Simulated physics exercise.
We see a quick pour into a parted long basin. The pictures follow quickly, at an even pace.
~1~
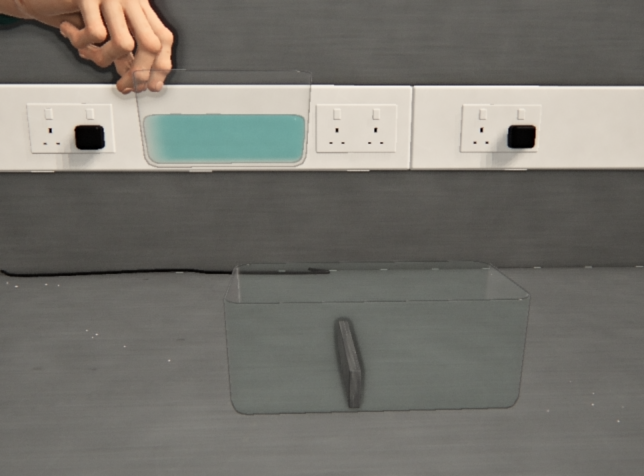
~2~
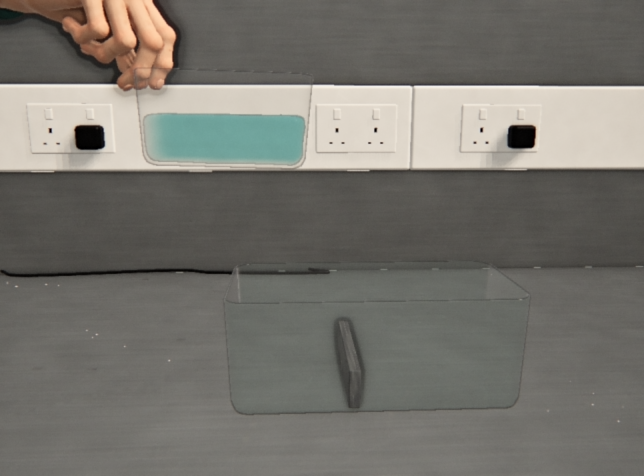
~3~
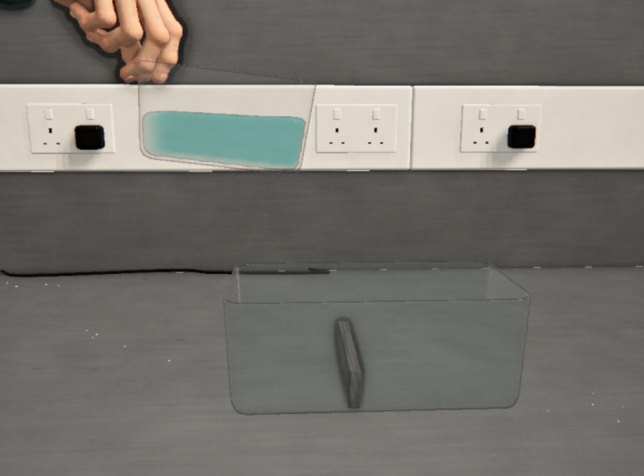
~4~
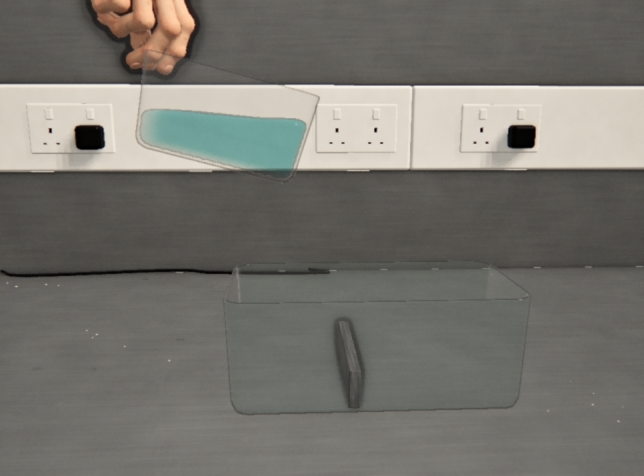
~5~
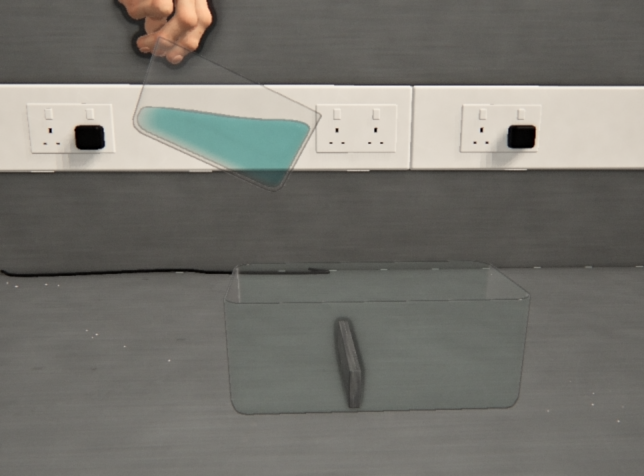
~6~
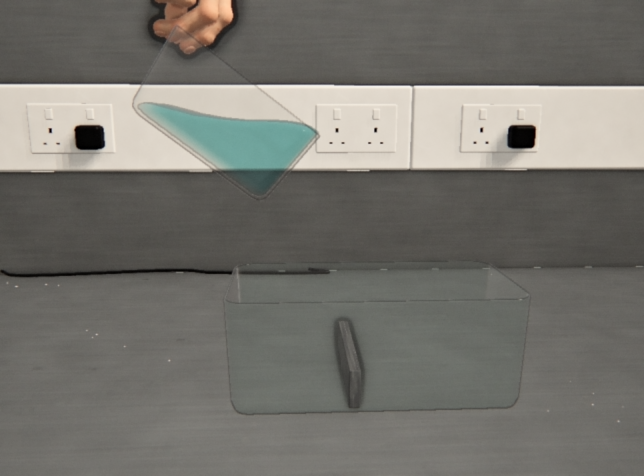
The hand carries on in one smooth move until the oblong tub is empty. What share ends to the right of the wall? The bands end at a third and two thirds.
The share right of the wall is from a third to two thirds.
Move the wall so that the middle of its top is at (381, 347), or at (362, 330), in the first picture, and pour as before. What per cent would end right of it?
First some 20, then 40 per cent.
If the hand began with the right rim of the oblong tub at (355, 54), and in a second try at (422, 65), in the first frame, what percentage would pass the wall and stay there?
Near 85 % and 80 %.
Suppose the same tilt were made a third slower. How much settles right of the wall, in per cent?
About 60 per cent.
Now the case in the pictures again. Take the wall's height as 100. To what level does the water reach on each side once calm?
Near 40 on the left, 40 on the right.
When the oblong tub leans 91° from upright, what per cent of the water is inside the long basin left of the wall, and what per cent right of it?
Near 0 on the left, 30 on the right.
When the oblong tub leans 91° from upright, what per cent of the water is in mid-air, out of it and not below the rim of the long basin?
Roughly 45 in a hundred.
A moment on, the oblong tub is tipped on its side and 28 per cent is still to pour, 1 is left of the wall and 28 right of it.
Next, the oblong tub is tipped right over and 9 per cent is still to pour, 24 is left of the wall and 57 right of it.
Then the oblong tub is tipped right over and 1 per cent is still to pour, 39 is left of the wall and 56 right of it.
Later the oblong tub is tipped right over and 0 per cent is still to pour, 42 is left of the wall and 56 right of it.
At rest 42 per cent lies left of the wall, 56 right of it and 2 outside.
